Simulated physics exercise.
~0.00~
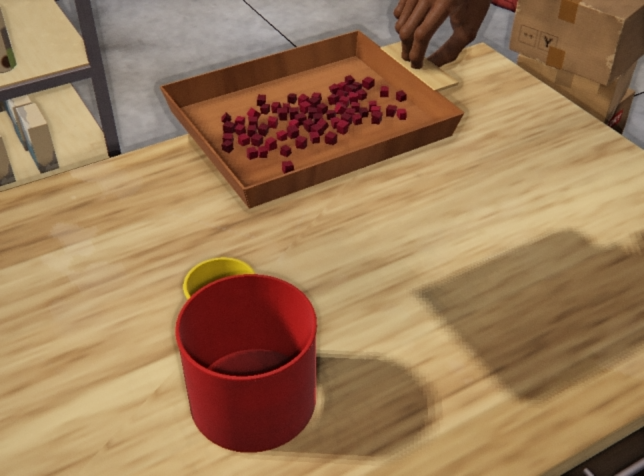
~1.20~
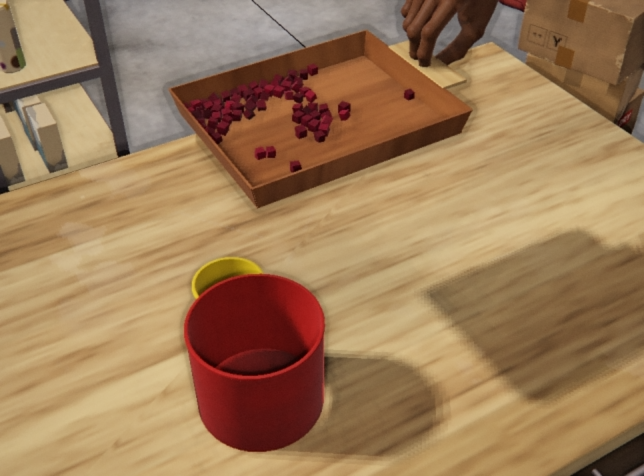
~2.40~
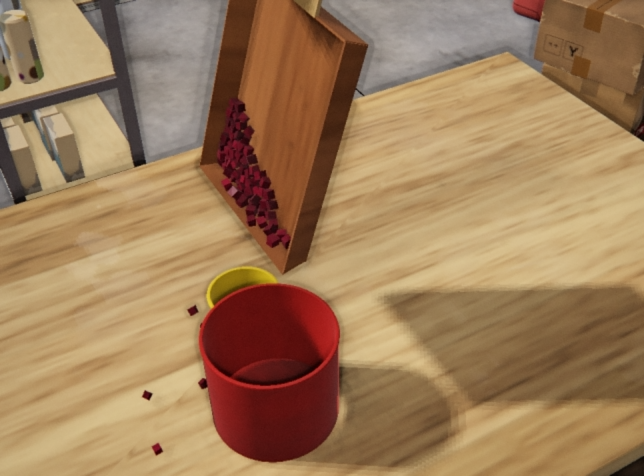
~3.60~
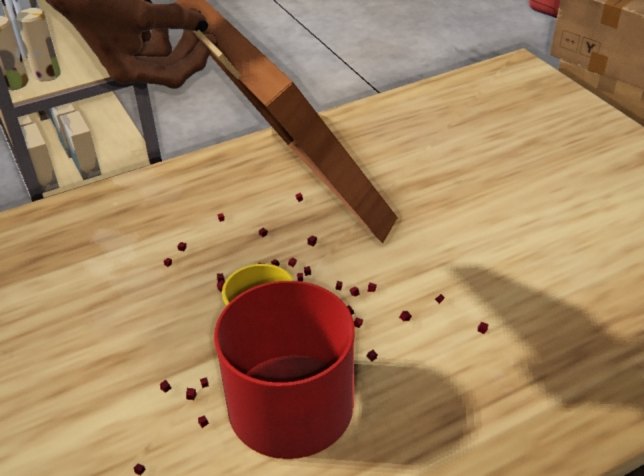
To begin with, a hand holds the far end of a shallow wooden tray of small dark red cubes above a wooden table, where a red pot stands in front of a yellow dish. The cubes slide and bunch up towards the tray's left side. As the view drifts slightly left, the tray tips up steeply, its load packed along the low edge, and a few cubes land on the table. The hand then turns the tray further over, its underside showing. At the end, cubes lie scattered around both containers, while none show inside the red pot.
